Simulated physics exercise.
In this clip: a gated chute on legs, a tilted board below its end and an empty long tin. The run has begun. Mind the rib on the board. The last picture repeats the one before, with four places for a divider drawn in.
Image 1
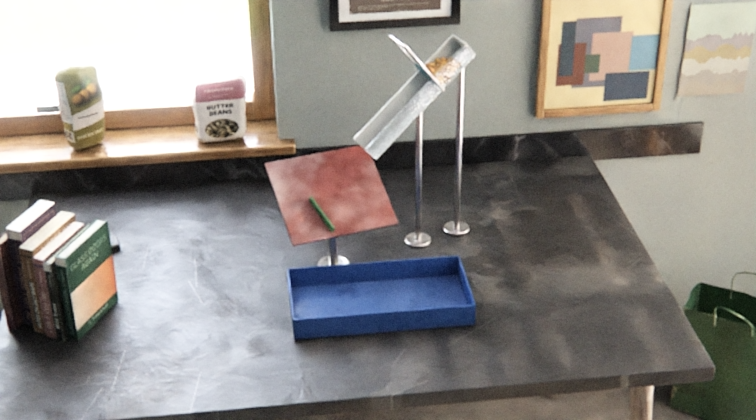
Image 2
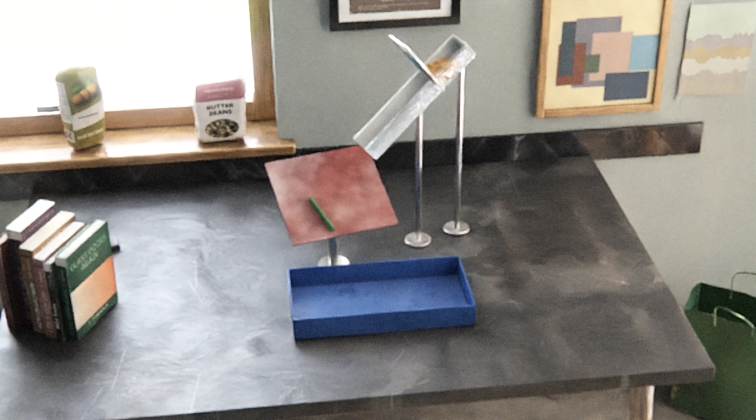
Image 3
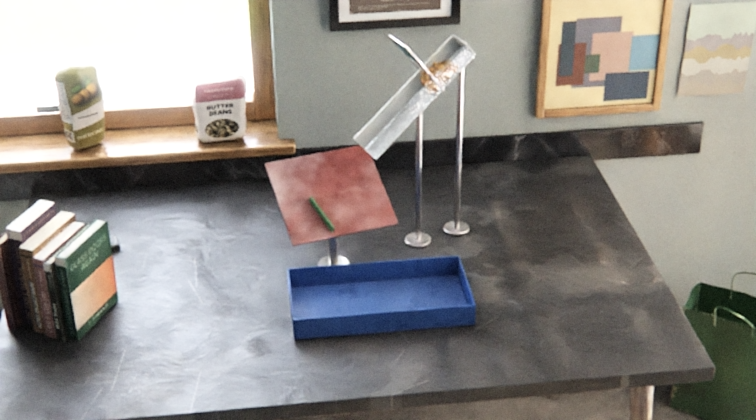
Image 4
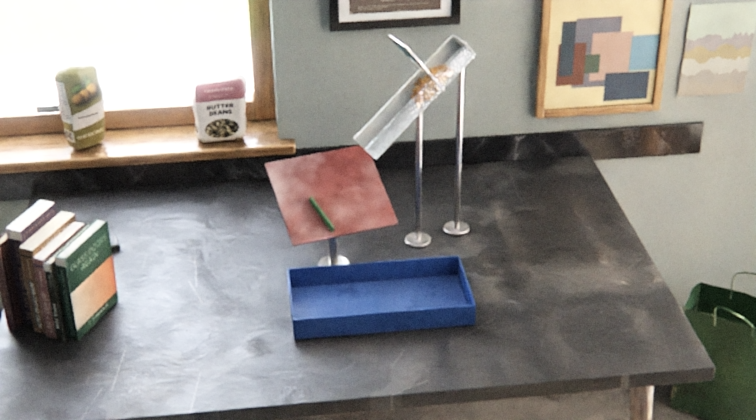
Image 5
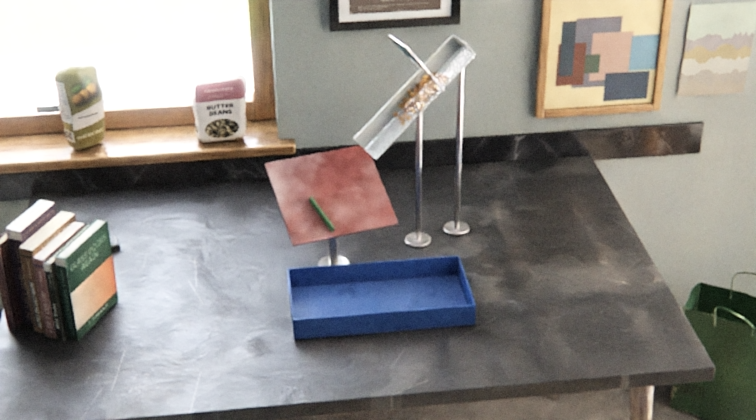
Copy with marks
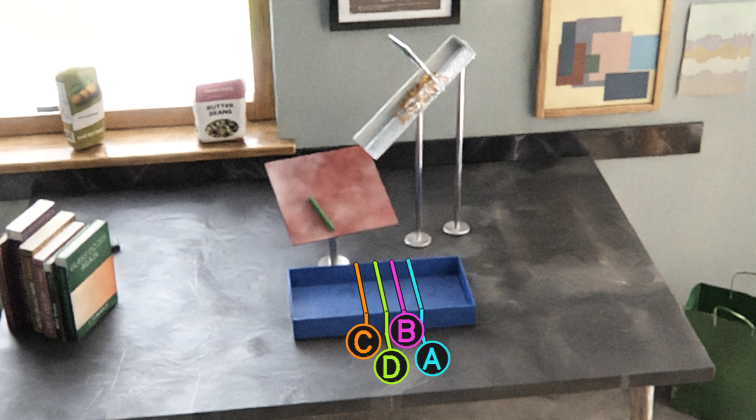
To begin with, a cluster of small tan pieces sits near the top of a sloping chute on metal legs, above a tilted reddish board with a green rib and an empty blue tin. The pieces then slide down and left, spreading along the chute to about halfway.
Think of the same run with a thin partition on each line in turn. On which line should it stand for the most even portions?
C is best.
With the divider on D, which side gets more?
Left.
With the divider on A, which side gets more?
More lands on the left.
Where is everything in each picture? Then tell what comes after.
In the first frame, load behind the gate at (440, 69), round wooden beads; lip of the chute at (370, 154), sloping fairly steeply.
In the second frame, middle of the board at (331, 193), tilted fairly steeply; middle of its low edge at (347, 234); of its high edge at (316, 153).
In the third frame, front corners of the tin at (294, 319) and (475, 305), empty; front of the load at (430, 92).
In the fourth frame, middle of the load at (430, 79); its front at (419, 106), about a quarter of the way to the lip; rib from (311, 196) to (334, 228).
In the fifth frame, middle of the load at (420, 91); its front at (403, 123), about half of the way to the lip.
On the marked copy, line A crosses the front rim at (421, 309); line B crosses the front rim at (403, 311); line C crosses the front rim at (366, 314); line D crosses the front rim at (386, 312).
With A, of what is caught, nearly all on the left of the divider, a stray few on the right.
With B, of what is caught, all on the left of the divider, none on the right.
With C, of what is caught, about half on the left of the divider, about half on the right.
With D, of what is caught, nearly all on the left of the divider, a small part on the right.
